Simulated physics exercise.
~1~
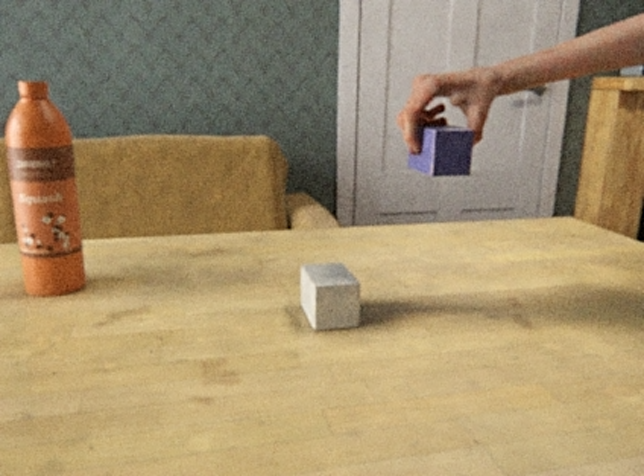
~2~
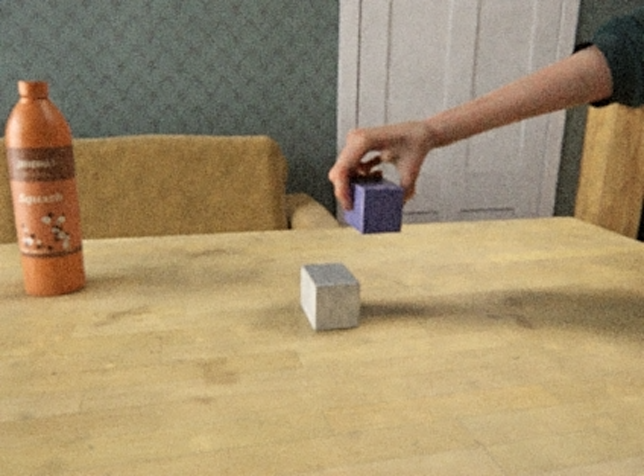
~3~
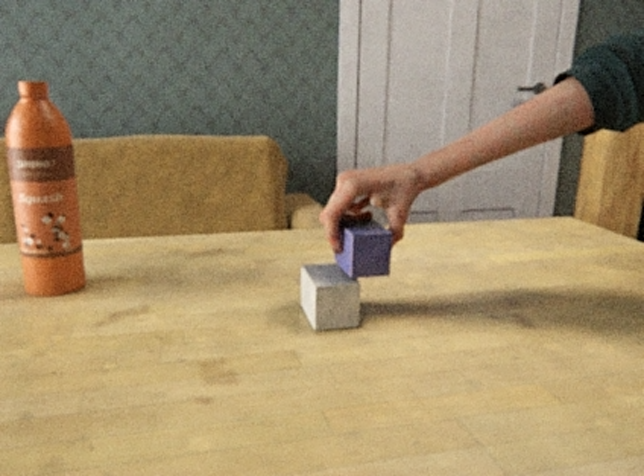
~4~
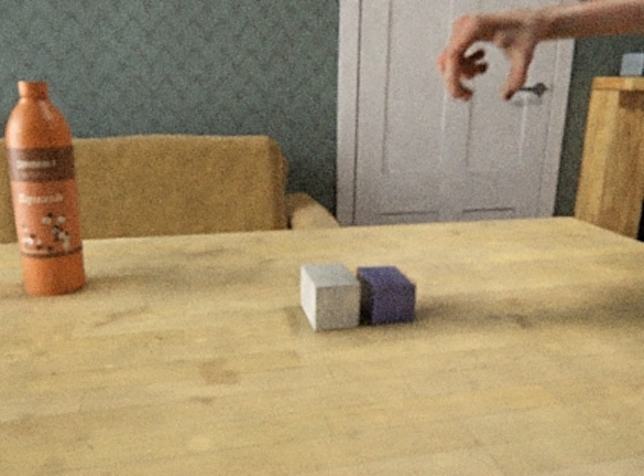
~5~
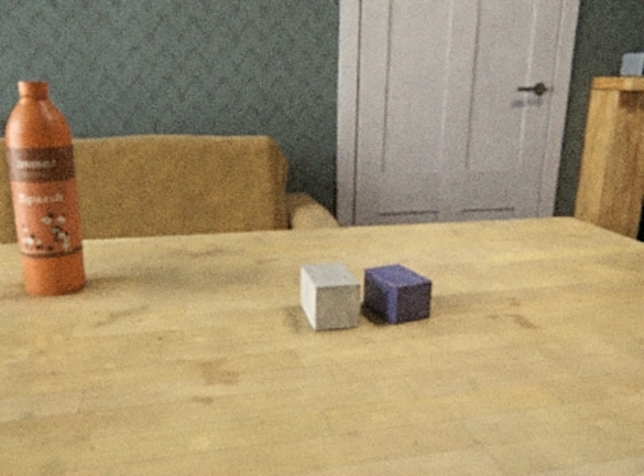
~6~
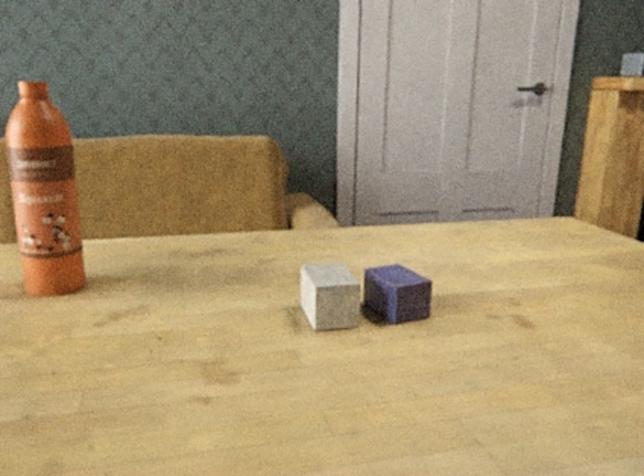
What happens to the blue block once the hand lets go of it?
It loses its balance and falls off the right side of the white block, ending up on the table beside it.
